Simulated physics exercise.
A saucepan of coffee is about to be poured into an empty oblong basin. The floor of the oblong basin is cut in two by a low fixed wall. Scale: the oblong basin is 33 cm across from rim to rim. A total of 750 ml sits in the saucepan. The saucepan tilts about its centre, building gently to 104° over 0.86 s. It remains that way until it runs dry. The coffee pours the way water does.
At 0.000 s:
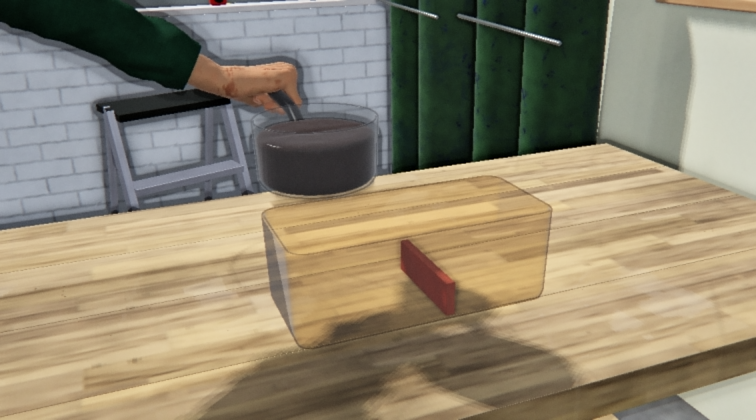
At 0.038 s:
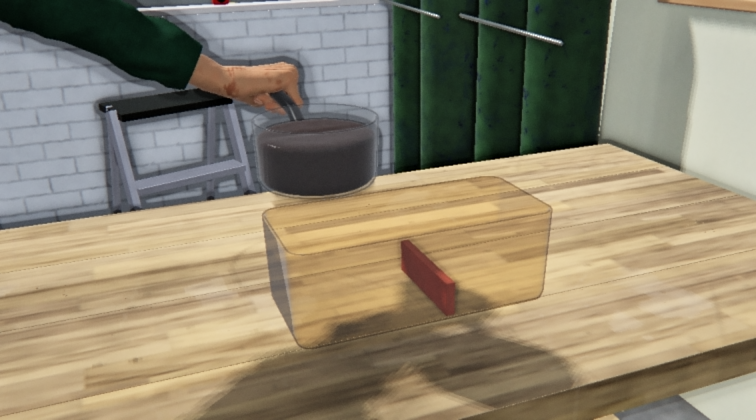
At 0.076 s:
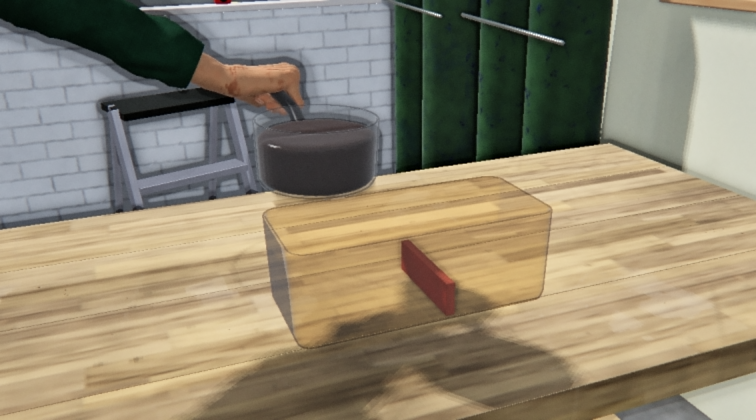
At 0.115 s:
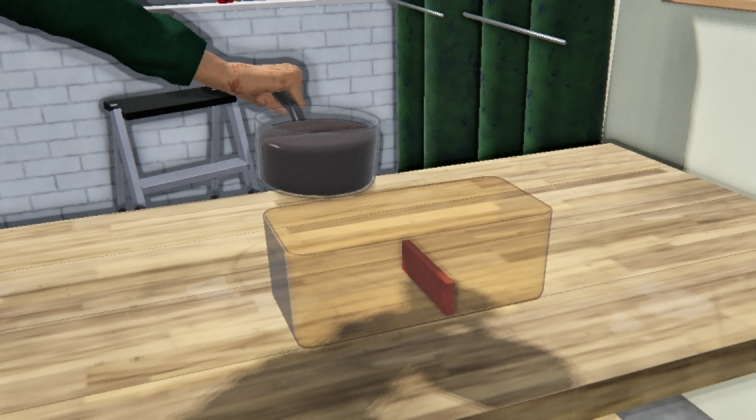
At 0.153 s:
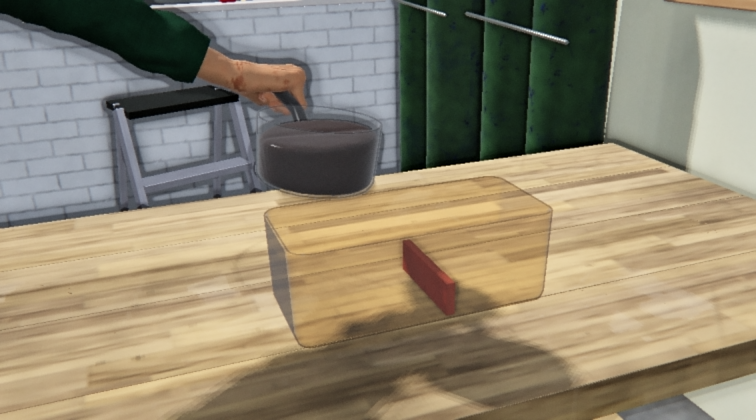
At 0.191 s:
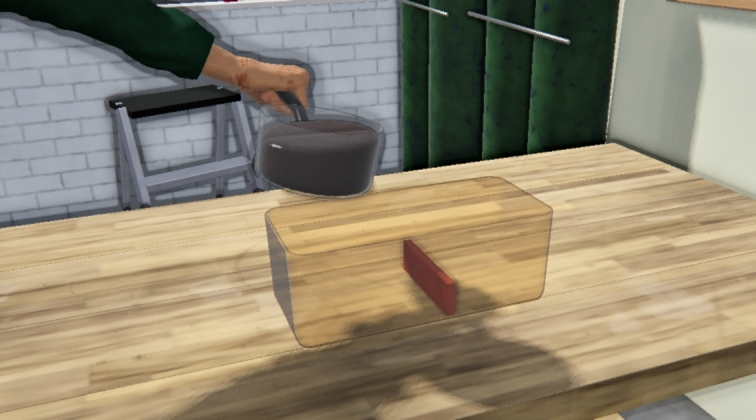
On a wooden table, a hand slowly tilts a dark saucepan rightward above an oblong basin.
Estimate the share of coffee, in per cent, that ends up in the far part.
About 26 per cent.
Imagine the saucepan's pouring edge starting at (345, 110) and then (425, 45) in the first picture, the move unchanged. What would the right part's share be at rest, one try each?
In order, 5 and 90 per cent.
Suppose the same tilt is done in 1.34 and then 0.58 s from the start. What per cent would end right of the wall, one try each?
In order, 40 and 15 per cent.
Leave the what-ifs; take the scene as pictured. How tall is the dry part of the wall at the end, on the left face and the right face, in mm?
About 24 mm on the left, about 34 mm on the right.
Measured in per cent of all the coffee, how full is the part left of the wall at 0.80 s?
The left part holds close to 60 per cent.
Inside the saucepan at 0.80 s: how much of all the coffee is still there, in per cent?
I reckon near 10 per cent still sits there.
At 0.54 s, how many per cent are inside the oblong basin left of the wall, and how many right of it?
Lab note: Left near 12 %, right near 3.
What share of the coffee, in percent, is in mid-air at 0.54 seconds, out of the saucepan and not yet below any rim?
28 %.
By 0.54 s the tilt is 73° and 57 per cent is still to pour, 11 is left of the wall and 3 right of it.
By 0.80 s the tilt is 103° and 10 per cent is still to pour, 59 is left of the wall and 25 right of it.
By 1.07 s the tilt is 104° and 1 per cent is still to pour, 73 is left of the wall and 25 right of it.
By 1.36 s the tilt is 104° and 0 per cent is still to pour, 73 is left of the wall and 26 right of it.
At rest 73 per cent lies left of the wall, 26 right of it and 1 outside.
